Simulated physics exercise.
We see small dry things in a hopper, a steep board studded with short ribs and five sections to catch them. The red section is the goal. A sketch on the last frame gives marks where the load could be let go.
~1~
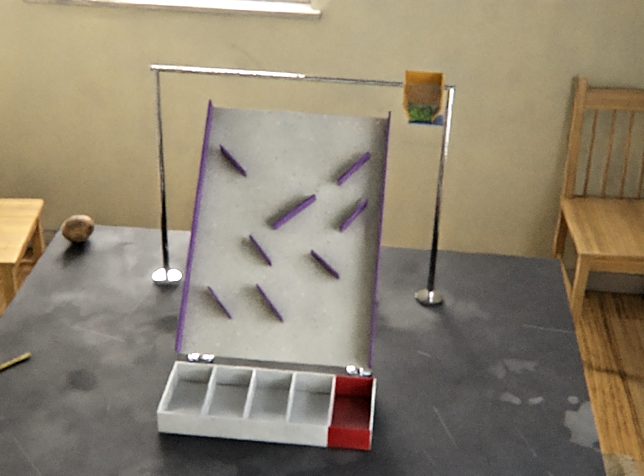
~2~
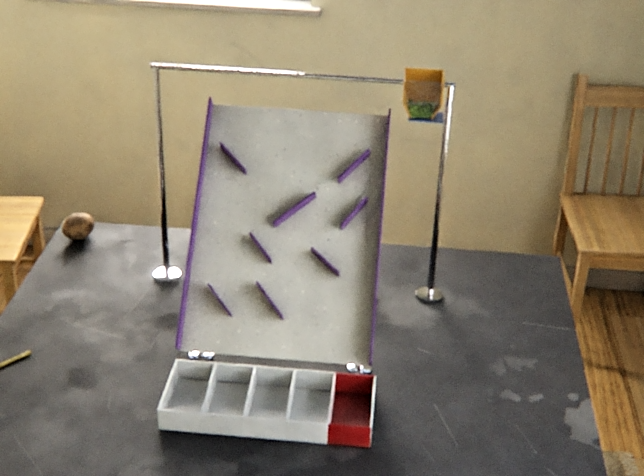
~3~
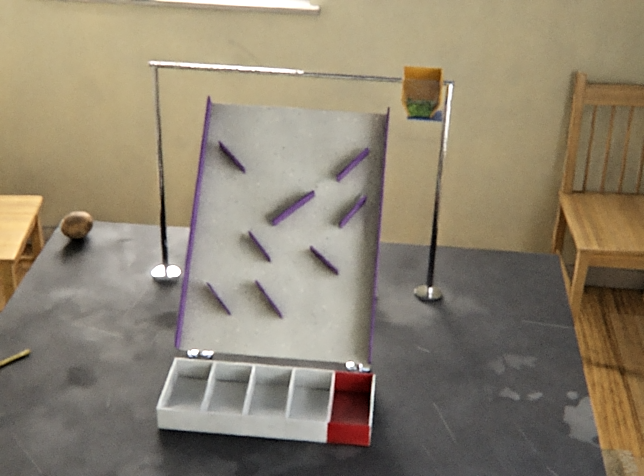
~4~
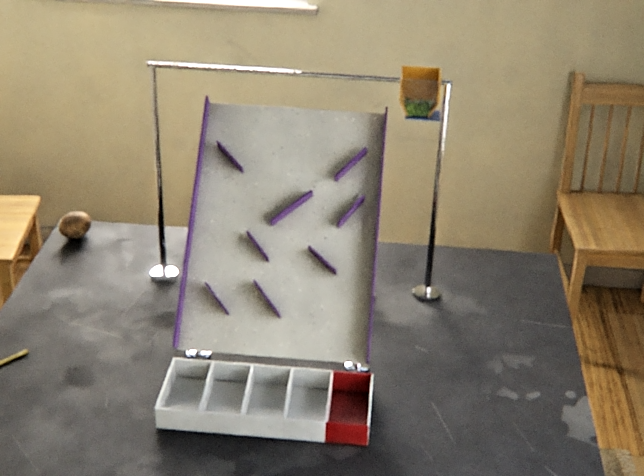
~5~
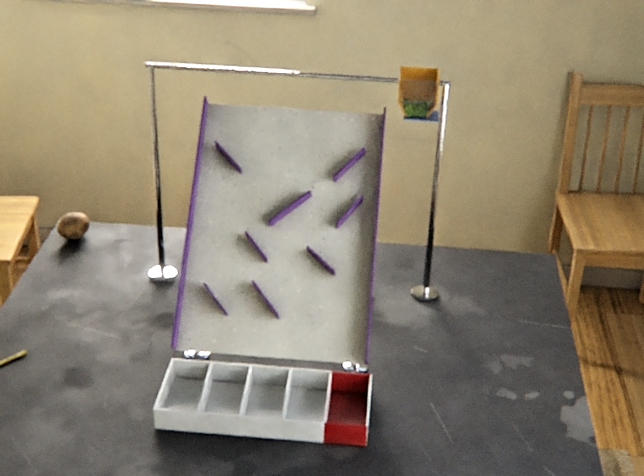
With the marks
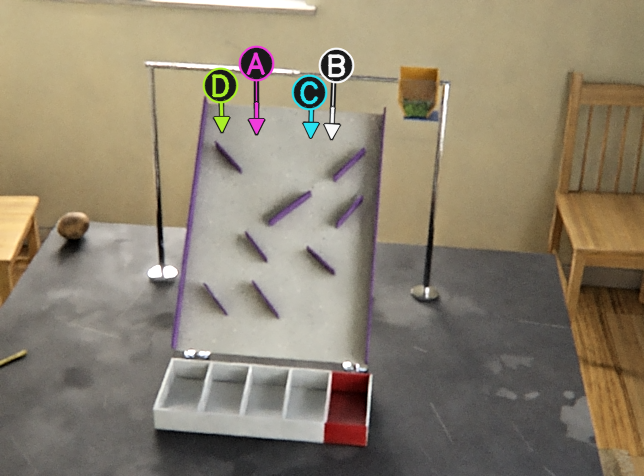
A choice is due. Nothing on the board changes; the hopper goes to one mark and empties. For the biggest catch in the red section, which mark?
B is best.
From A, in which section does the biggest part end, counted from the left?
The fourth.
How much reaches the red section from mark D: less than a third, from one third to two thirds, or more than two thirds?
It is less than a third.
On the marked copy, mark A meets the board at (256, 128); mark B meets the board at (331, 133); mark C meets the board at (310, 132); mark D meets the board at (221, 126).
Choosing A, a small part in the red section, most in other sections.
Choosing B, about half in the red section, about half in other sections.
Choosing C, about a third in the red section, about two thirds in other sections.
Choosing D, a stray few in the red section, nearly all in other sections.
